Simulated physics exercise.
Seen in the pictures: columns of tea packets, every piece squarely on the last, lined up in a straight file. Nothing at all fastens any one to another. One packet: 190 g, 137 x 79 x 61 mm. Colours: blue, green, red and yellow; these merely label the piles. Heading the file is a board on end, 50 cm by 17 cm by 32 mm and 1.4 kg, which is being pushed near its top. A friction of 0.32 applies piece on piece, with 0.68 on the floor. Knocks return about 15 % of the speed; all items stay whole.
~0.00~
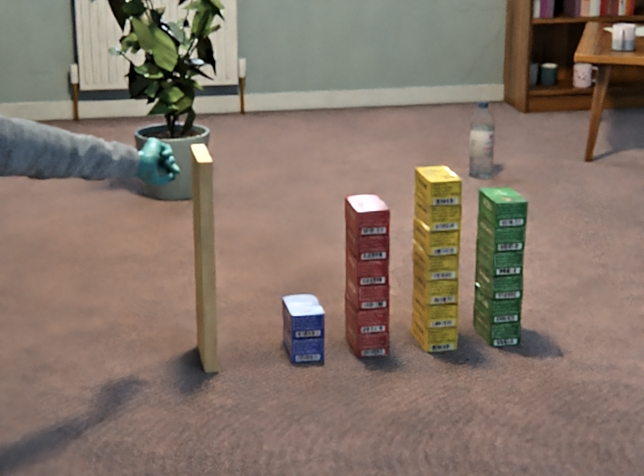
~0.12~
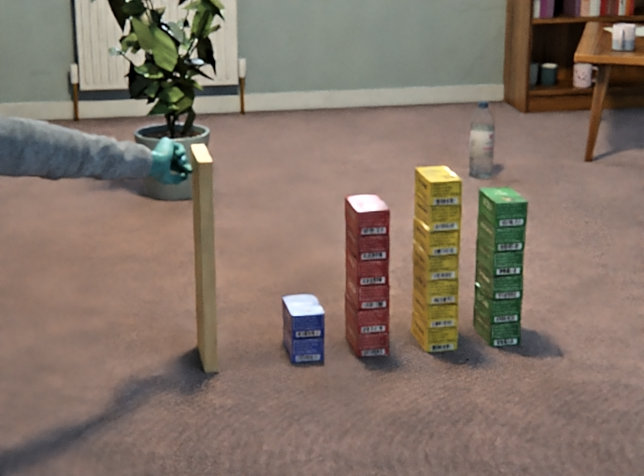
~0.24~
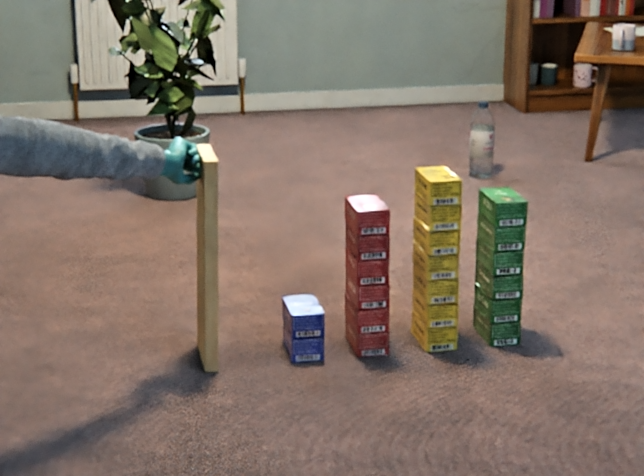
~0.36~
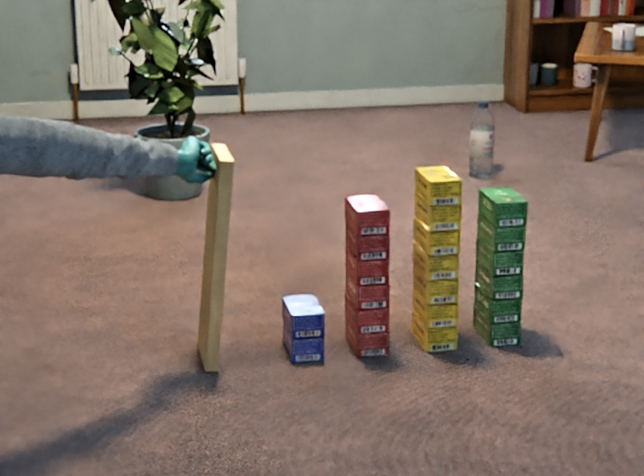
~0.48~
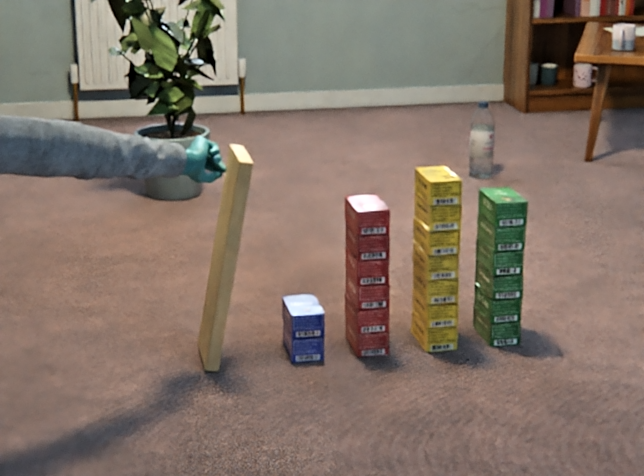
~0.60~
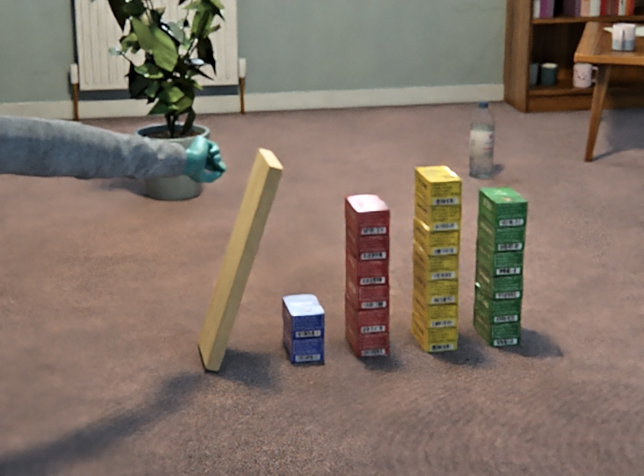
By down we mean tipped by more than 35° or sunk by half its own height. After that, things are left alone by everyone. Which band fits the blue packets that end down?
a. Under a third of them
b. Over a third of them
The answer is a.
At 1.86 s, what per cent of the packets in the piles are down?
By then 80 %.
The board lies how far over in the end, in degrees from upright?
Roughly 70 degrees off upright.
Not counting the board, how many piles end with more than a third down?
That comes to 3.
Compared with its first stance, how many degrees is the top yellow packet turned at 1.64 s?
Some 25 degrees.
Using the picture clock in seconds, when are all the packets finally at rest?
About 2.5 s.
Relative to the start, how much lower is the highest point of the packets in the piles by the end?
Roughly 21 cm.
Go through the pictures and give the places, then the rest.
In the first picture (pixels give the middle of a visible side), finger (168, 171) 48 mm short, board 0° from upright; top blue packet (309, 326); top red packet (374, 223); none of the others has stirred.
Finger (181, 170) 19 mm short, board 0° from upright; top blue packet (309, 326), in the second picture.
Finger (194, 169) 10 mm in, board 1° from upright; top blue packet (309, 326), in the third picture.
Finger (206, 169) 38 mm in, board 6° from upright; top blue packet (309, 326); none of the others has stirred, in the fourth picture.
Finger (215, 168) 57 mm in, stopped, board 10° from upright; top blue packet (309, 326); none of the others has stirred, in the fifth picture.
Finger (215, 168) 57 mm in, stopped, board 18° from upright; top blue packet (309, 326); top yellow packet (446, 194); none of the others has stirred, in the sixth picture.
After 1.18 s, board 67° from upright; none of the 2 blue packets down (0 of 21 in all colours); top blue packet unmoved; top red packet 24° from how it stood, 19 mm lower.
After 1.64 s, board 68° from upright; none of the 2 blue packets down (8 of 21 in all colours); top blue packet unmoved; top red packet 43° from how it stood, 10 cm lower.
After 1.86 s, board 68° from upright; none of the 2 blue packets down (17 of 21 in all colours); top blue packet unmoved; top green packet on its side.
In the end (2.5 s), board 68° from upright; none of the 2 blue packets down (17 of 21 in all colours); top blue packet unmoved; top green packet upside down. That is 0 per cent. From the last view, middles, top blue packet near (304, 316).
